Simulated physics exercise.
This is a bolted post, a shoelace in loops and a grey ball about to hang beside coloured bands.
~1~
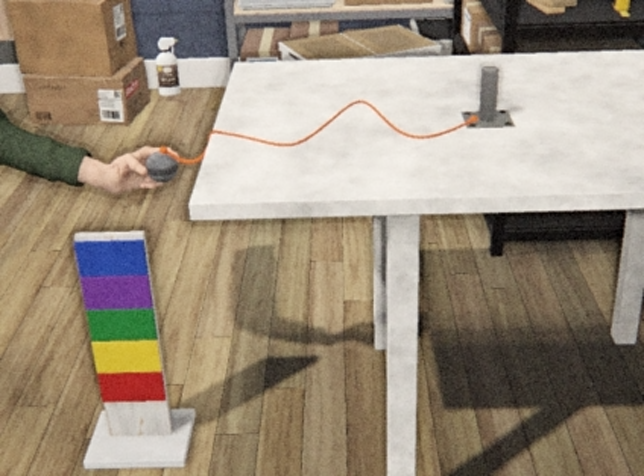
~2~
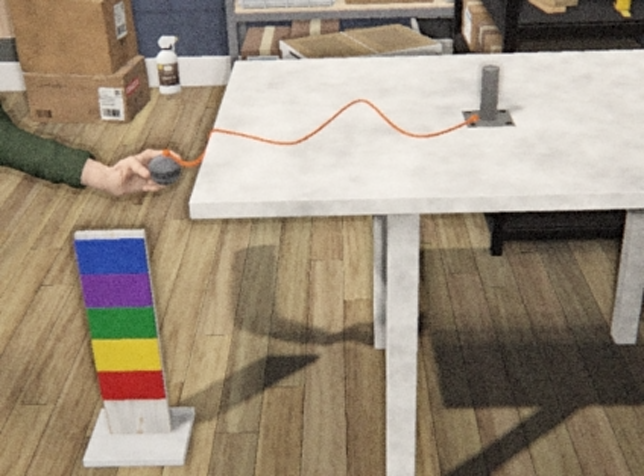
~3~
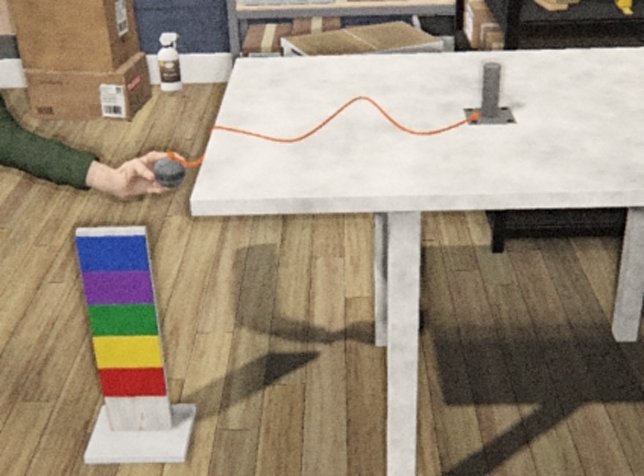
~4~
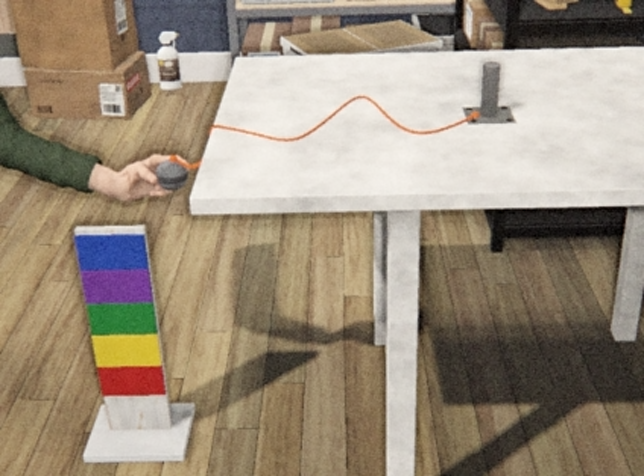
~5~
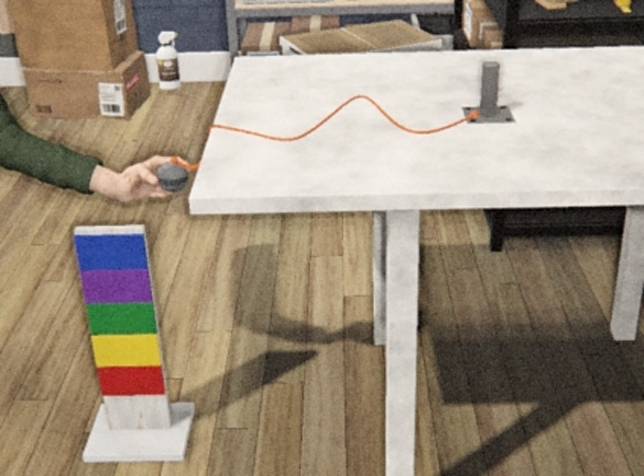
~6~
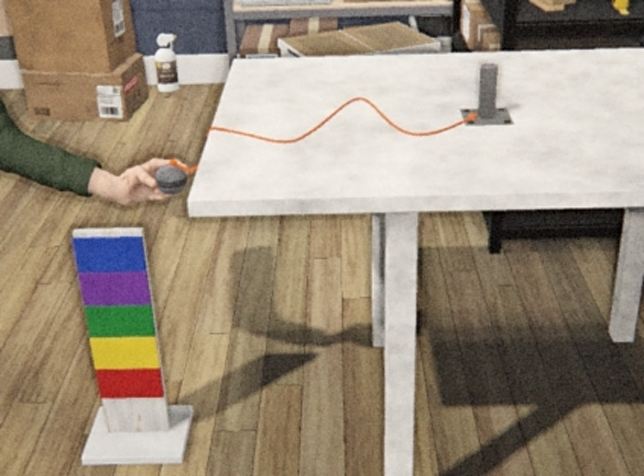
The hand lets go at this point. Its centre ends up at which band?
At the yellow one.
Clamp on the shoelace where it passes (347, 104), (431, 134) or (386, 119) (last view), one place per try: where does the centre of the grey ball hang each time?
Those spots come out as (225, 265), (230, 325) and (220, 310).
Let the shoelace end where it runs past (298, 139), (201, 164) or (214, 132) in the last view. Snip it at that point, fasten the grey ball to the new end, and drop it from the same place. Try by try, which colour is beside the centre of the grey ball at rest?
Lab note - try 1: Above them all; try 2: Green; try 3: Purple.
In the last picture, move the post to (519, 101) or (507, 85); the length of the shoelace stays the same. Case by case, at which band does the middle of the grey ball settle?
Result 1: Green. Result 2: Green.
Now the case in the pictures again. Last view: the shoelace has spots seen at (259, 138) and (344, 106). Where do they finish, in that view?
First: (224, 227). Second: (244, 122).
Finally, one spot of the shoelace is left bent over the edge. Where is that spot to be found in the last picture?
The bit in question sits close to (331, 117).
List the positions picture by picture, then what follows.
Grey ball (162, 167); blue (111, 260); purple (116, 294); green (122, 326); yellow (127, 358); red (132, 388), in the first picture.
Grey ball (165, 170); shoelace through (448, 131) (386, 119) (345, 108) (310, 136) (234, 133), in the second picture.
Grey ball (170, 172), in the third picture.
Grey ball (172, 175); shoelace through (449, 128) (387, 116) (346, 104) (310, 132) (234, 129), in the fourth picture.
Grey ball (173, 176), in the fifth picture.
Grey ball (171, 179); shoelace through (447, 129) (384, 118) (344, 106) (308, 134) (232, 131), in the sixth picture.
Soon after, ball near (201, 347); level with yellow.
Then, ball near (258, 333); level with yellow.
Further on, ball near (216, 345); level with yellow.
At rest, ball near (237, 344); level with yellow. At yellow.
